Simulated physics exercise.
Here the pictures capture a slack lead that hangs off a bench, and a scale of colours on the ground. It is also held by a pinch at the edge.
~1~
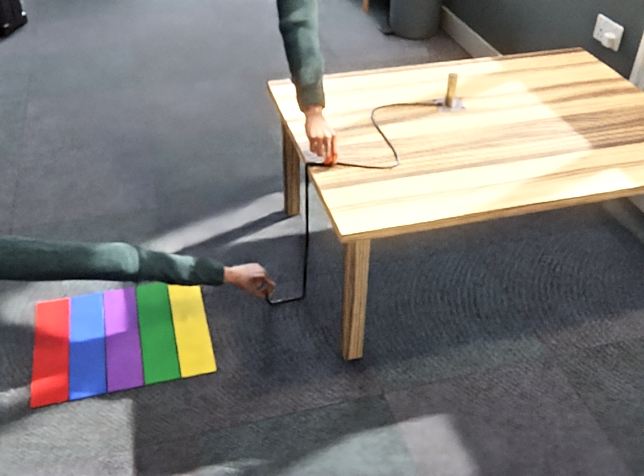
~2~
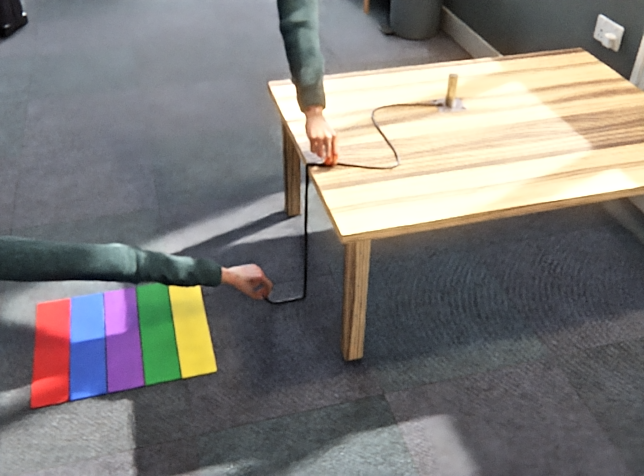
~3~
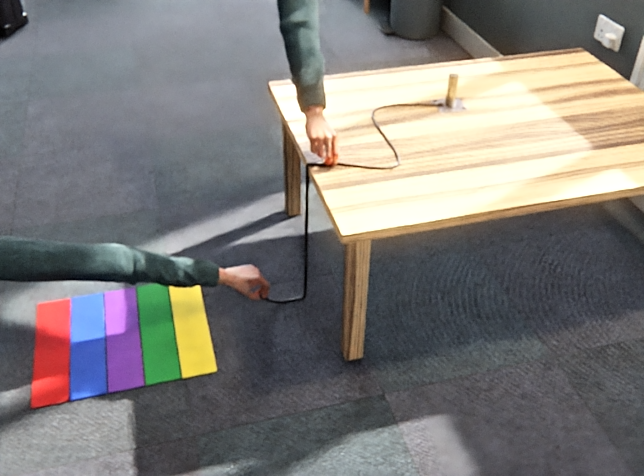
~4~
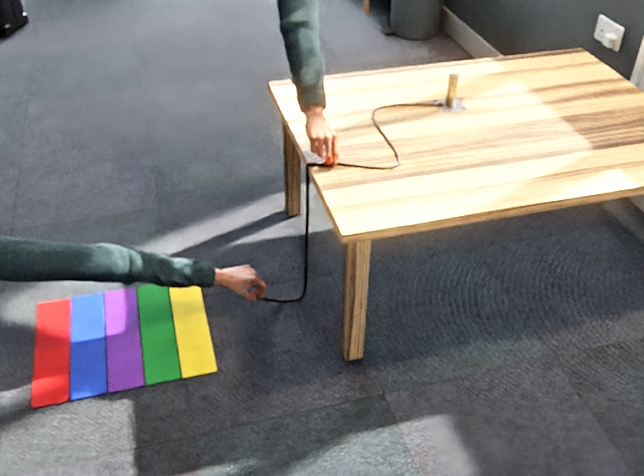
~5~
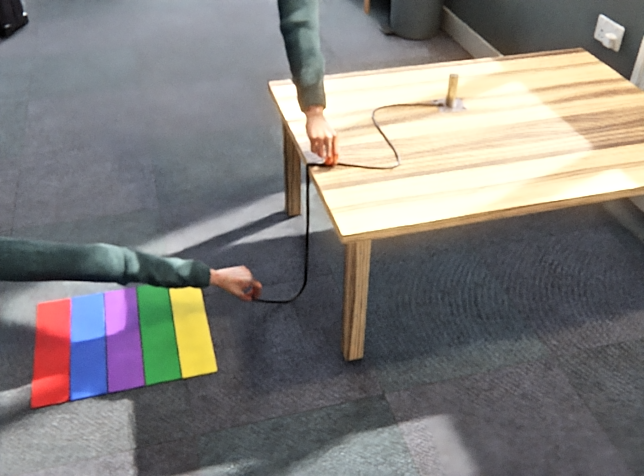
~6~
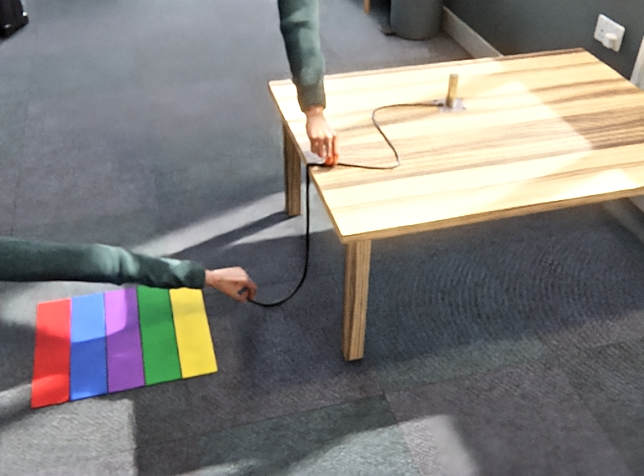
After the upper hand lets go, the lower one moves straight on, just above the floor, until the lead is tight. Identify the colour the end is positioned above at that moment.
It is positioned above red.
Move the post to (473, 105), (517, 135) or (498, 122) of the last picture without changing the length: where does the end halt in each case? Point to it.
The places are (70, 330), (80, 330) and (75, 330).
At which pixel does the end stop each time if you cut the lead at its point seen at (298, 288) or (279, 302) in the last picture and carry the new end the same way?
One per try, the spots are (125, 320) and (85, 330).
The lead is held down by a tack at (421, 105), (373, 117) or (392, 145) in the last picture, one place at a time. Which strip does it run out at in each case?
Try by try: Red, then red, then purple.
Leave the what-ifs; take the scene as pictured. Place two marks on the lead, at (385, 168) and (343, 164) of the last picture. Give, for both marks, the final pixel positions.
They go to (276, 165) and to (240, 186).
Soon after, end near (114, 323); over purple.
After that, end near (66, 331); over red.
At the stop, end near (39, 336); over red. The end stops over the red strip.
